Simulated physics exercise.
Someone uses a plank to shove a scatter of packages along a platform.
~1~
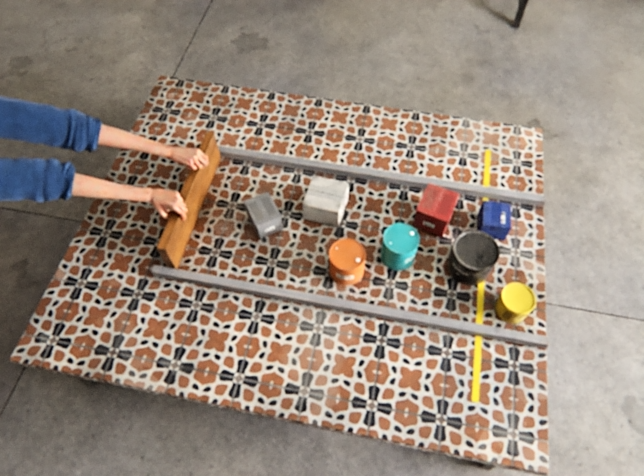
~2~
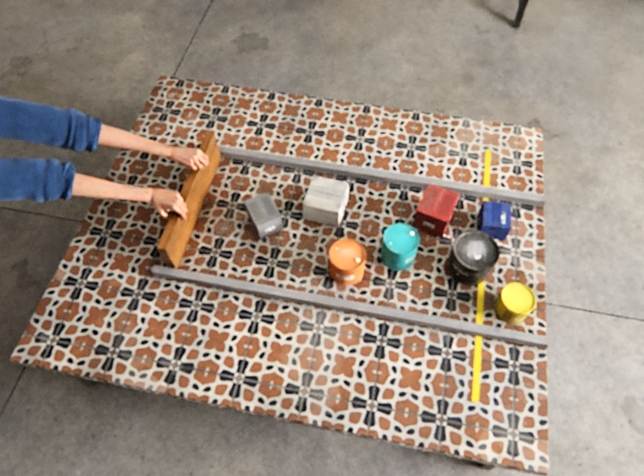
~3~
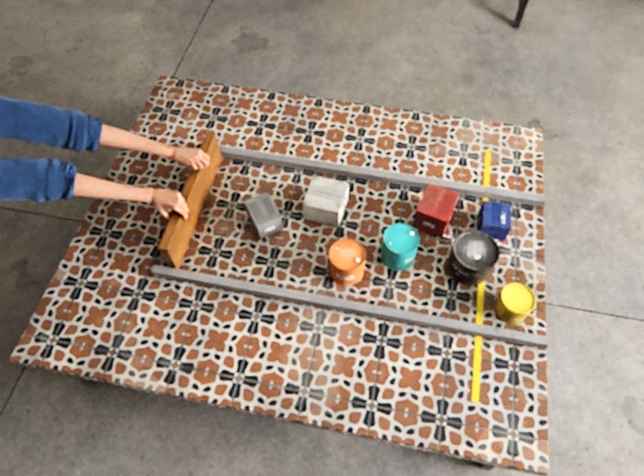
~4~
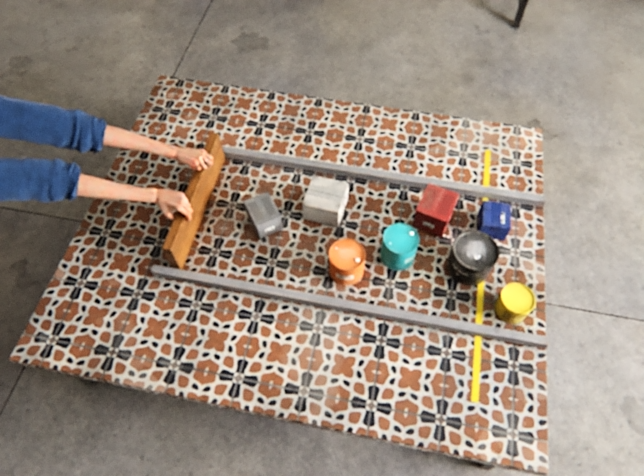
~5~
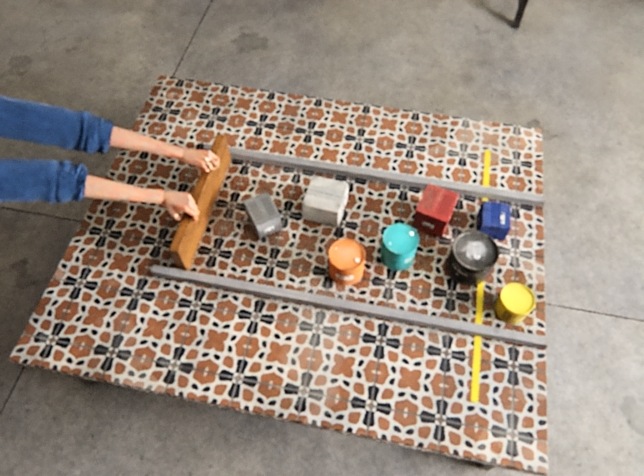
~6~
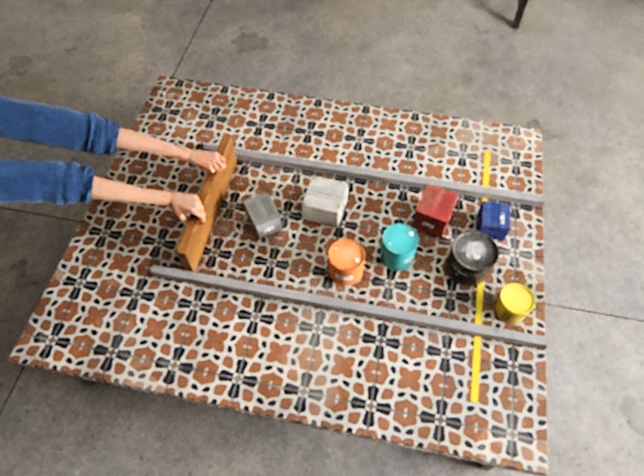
A wooden plank sliding slightly right under two hands, approaching colourful boxes and pails that stay still on a patterned platform.
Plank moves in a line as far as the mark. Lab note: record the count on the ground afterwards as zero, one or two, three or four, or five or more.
Count on ground: One or two.
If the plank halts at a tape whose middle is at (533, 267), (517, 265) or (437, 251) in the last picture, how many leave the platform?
So, reaching the ground: 8, then 5, then 0.
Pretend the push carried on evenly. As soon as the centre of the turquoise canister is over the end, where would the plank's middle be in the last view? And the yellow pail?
The middle is at (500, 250) when it's the turquoise canister, and at (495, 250) when it's the yellow pail.
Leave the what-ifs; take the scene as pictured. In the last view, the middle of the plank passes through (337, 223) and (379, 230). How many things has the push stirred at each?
In order, the tallies are 3 and 5.
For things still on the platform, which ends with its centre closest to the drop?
Red tote.
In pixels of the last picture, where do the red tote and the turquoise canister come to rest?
The red tote stops around (543, 226); the turquoise canister around (532, 271).
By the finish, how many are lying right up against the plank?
Counting them up gives 3.
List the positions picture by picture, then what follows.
In the first picture, yellow pail (515, 304); blue box (494, 220); black pail (472, 258); plank (192, 199); tape (483, 258).
In the second picture, blue box (494, 221); white parcel (326, 201).
In the third picture, black pail (472, 259); grey tote (264, 216).
In the fourth picture, yellow pail (514, 304); plank (197, 199).
In the fifth picture, blue box (494, 221); orange canister (346, 262).
In the sixth picture, yellow pail (514, 304); blue box (493, 221); black pail (471, 259); plank (209, 202); tape (482, 259).
A little later, none off yet; yellow pail at rest near (514, 304); blue box at rest near (493, 221); black pail at rest near (471, 259).
When it is over, the number that fall off is one or two; down, black pail and blue box.
